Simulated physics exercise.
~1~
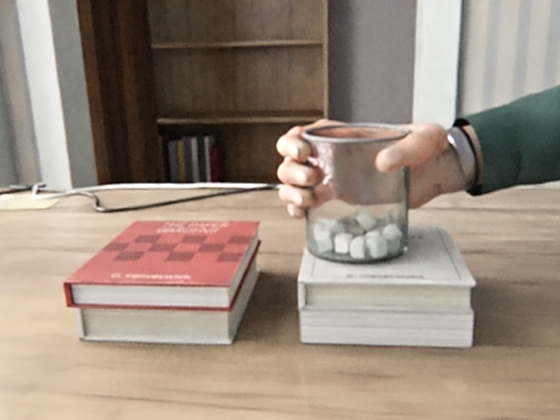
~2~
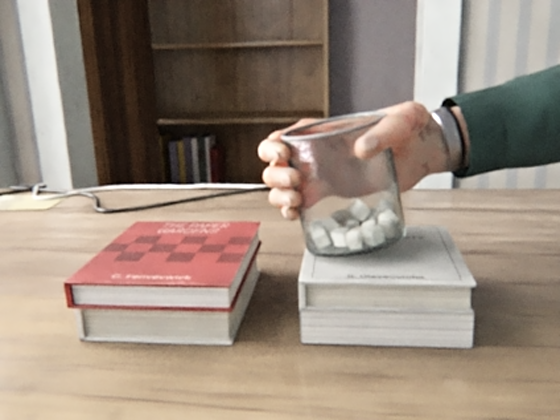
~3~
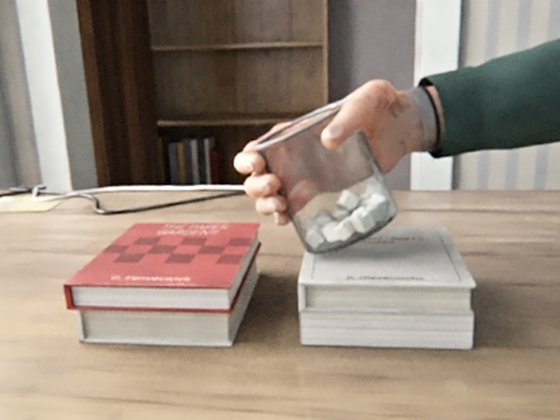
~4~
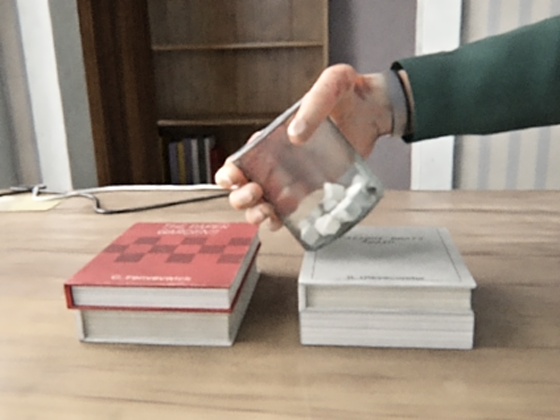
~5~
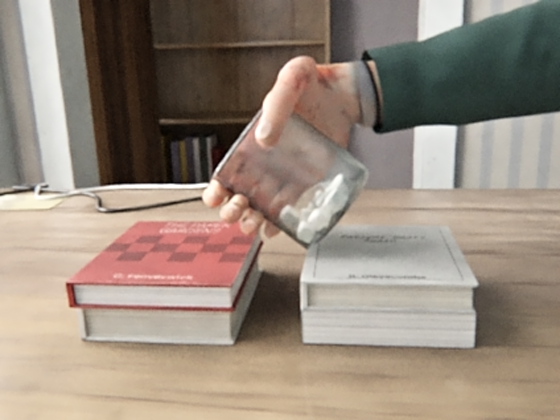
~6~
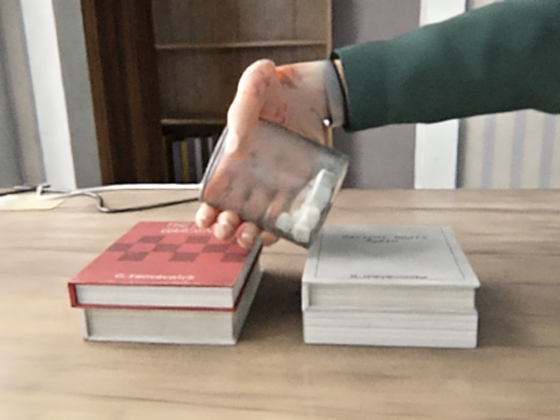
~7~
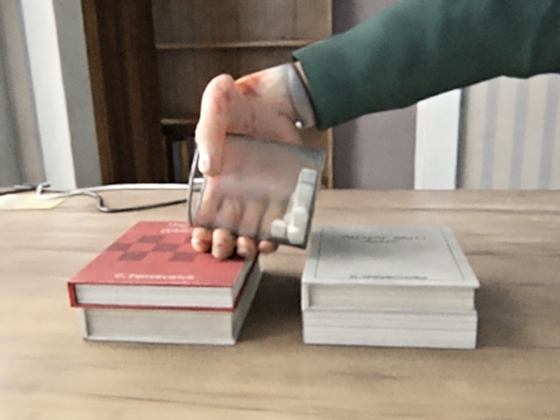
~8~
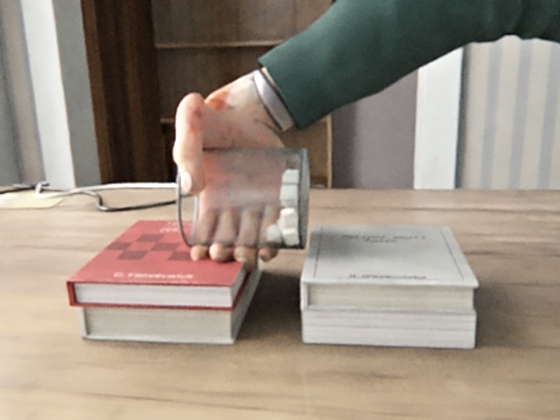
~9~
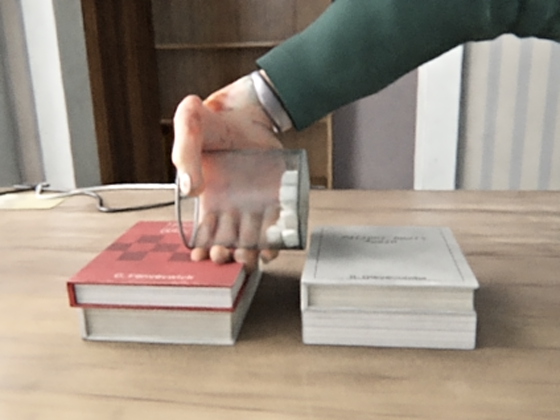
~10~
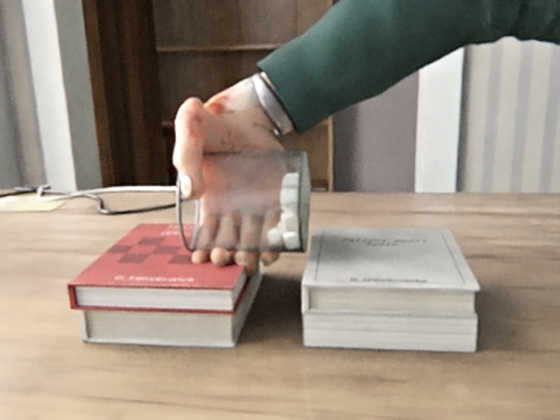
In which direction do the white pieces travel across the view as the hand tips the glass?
They move to the left, carried along inside the glass.
